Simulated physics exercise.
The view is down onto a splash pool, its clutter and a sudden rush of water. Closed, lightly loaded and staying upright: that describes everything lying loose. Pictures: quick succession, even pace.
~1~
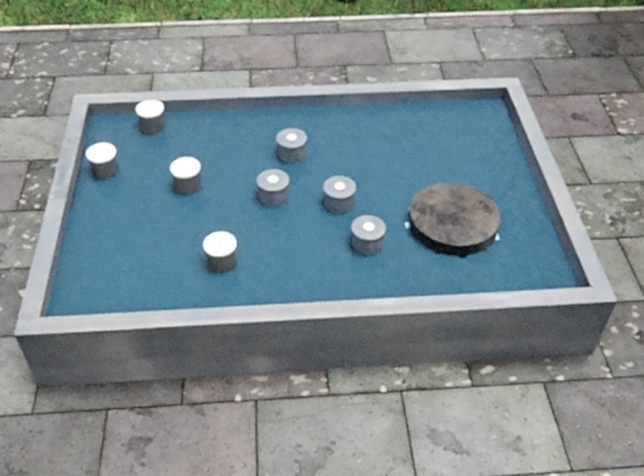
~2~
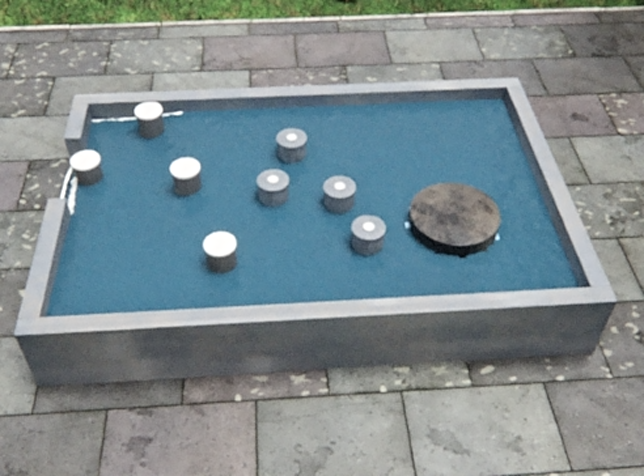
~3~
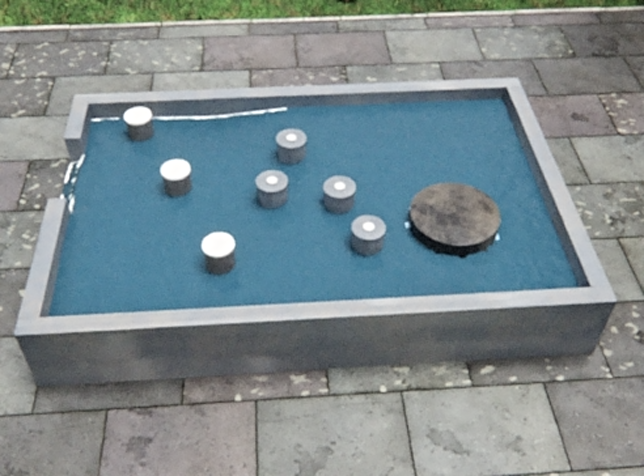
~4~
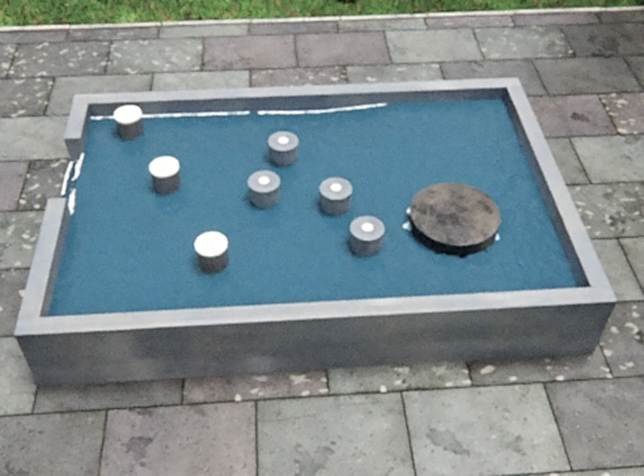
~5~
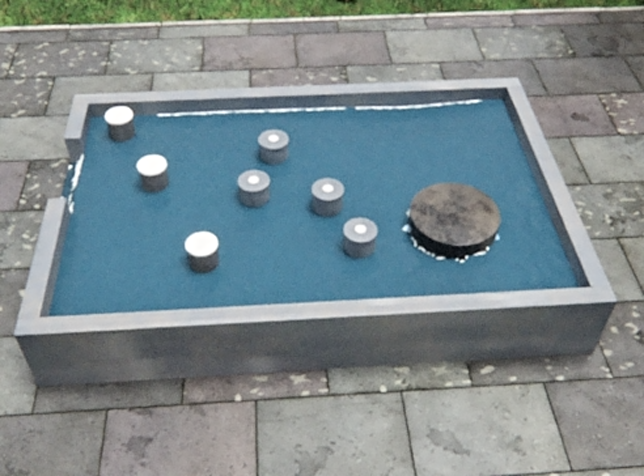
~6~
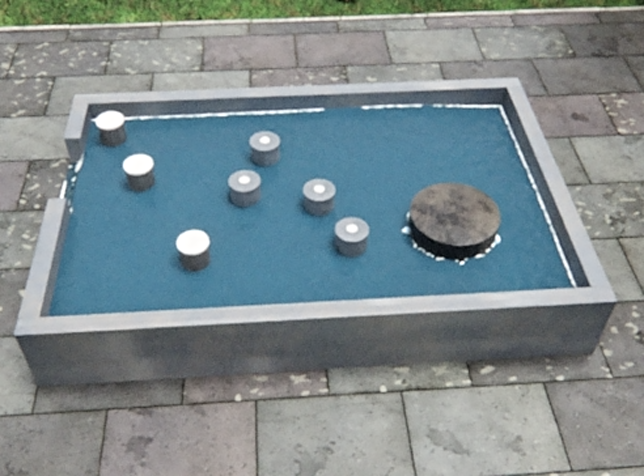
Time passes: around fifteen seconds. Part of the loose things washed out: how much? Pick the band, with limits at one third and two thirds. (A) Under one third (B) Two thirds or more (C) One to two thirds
Two thirds or more (B).
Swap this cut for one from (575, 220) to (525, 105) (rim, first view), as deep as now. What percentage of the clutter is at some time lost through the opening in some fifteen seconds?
It should be close to 50 per cent.
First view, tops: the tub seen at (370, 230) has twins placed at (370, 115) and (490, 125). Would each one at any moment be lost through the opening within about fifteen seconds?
Result, in order - stuck, stuck.
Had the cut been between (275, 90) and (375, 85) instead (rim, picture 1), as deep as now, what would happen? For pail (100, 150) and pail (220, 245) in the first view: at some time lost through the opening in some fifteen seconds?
Held back and held back.
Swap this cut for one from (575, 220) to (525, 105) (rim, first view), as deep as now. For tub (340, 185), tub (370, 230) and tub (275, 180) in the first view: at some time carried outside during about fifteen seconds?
In the order given: Flushed out, flushed out, flushed out.
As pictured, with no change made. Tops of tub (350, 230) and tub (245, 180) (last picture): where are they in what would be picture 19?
First one at roughly (313, 232), second at roughly (155, 179).
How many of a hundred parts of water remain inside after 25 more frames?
62 %.
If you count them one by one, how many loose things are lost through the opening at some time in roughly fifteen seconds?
6.
A moment on, 1 of 8 are out; 7 afloat.
Next, 3 of 8 are out; 5 afloat.
Later, 6 of 8 are out; 2 afloat.
In the end, 6 of 8 are out; 2 afloat.
